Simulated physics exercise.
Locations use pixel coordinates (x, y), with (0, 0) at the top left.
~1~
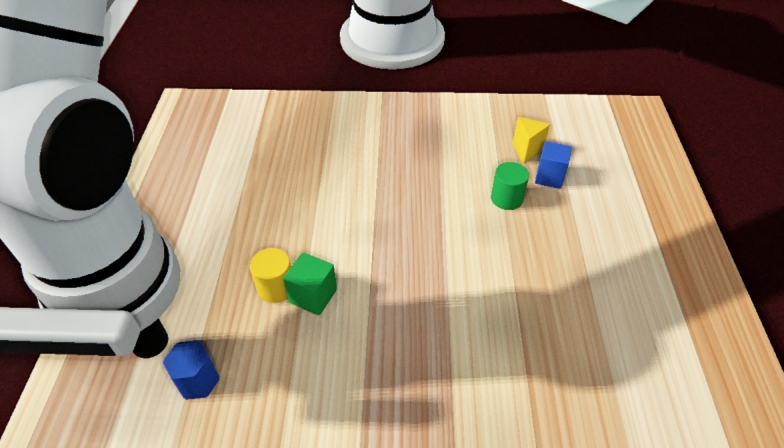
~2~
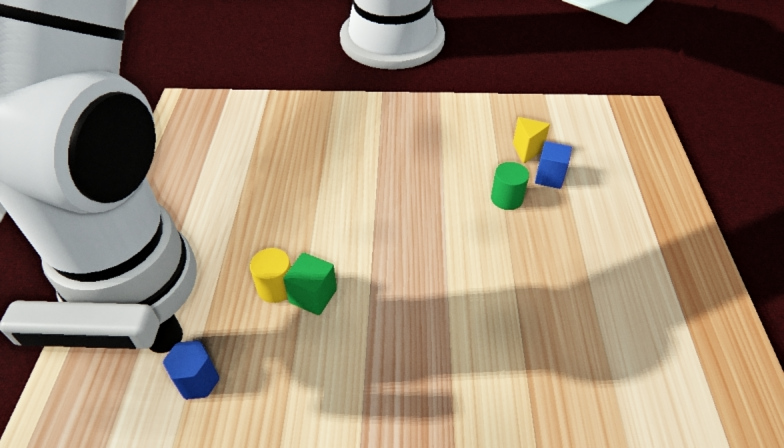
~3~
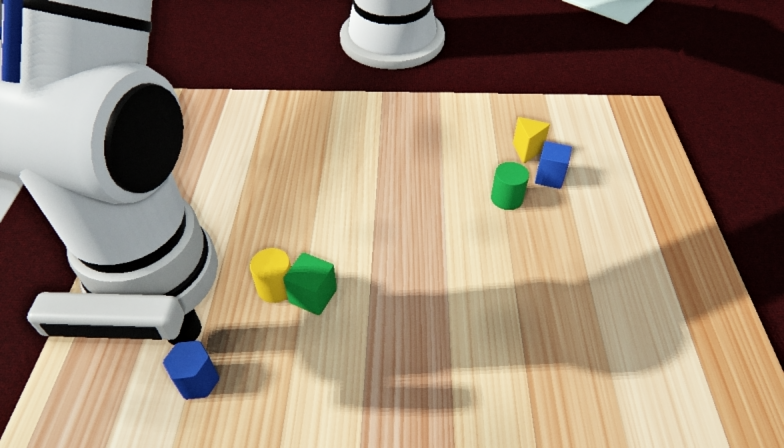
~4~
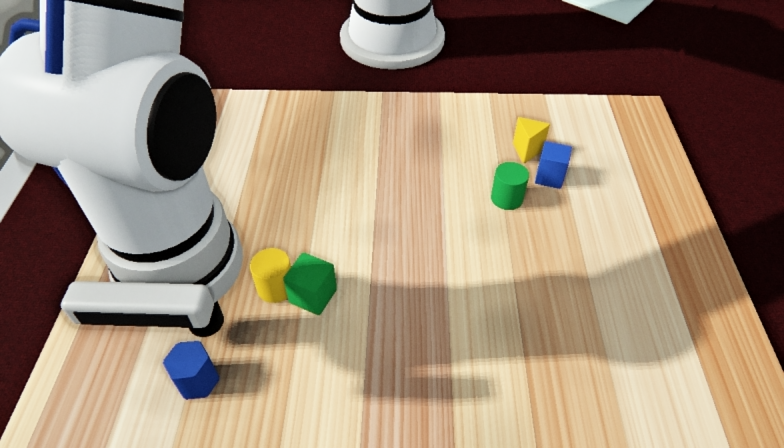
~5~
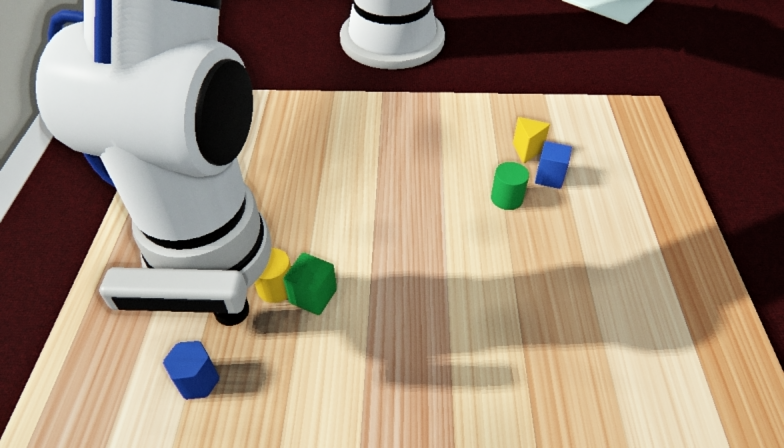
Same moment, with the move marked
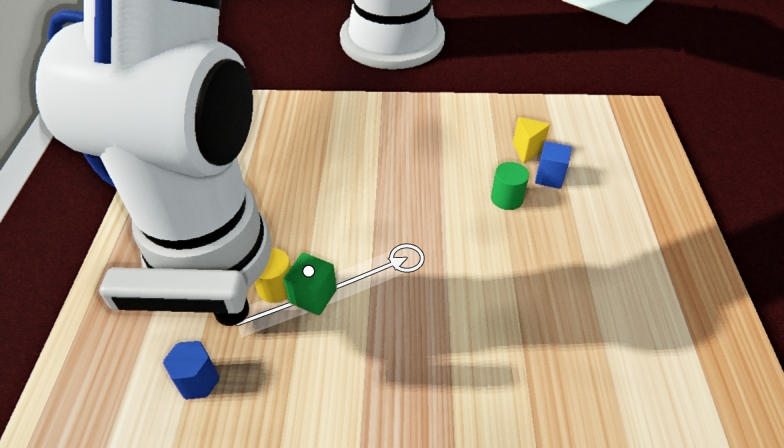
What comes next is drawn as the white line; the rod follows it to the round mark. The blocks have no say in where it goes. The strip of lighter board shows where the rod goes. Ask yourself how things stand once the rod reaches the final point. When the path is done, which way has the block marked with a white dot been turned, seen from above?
From above, it looks like the block marked with a white dot goes clockwise.
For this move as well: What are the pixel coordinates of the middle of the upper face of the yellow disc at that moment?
At (288, 248).
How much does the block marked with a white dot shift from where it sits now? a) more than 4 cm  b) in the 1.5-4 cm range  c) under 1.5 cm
Letter a.
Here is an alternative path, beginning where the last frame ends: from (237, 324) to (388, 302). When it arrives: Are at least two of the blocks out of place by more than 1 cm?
No.
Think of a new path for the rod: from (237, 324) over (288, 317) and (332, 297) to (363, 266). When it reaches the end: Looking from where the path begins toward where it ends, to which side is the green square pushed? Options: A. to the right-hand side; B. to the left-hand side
The answer is B.
Drawn move, in a line from (237, 324) to (407, 258); the dot is on the green square.
On the path given first. One third of the way, rod (295, 289); yellow disc (286, 249); green square (333, 264).
Two thirds of the way, rod (354, 267); yellow disc (288, 248); green square (387, 248), turned 45° clockwise.
At the end, rod (407, 245); blue hexagonal block still; yellow disc (288, 248); green square (443, 236), turned 85° clockwise.
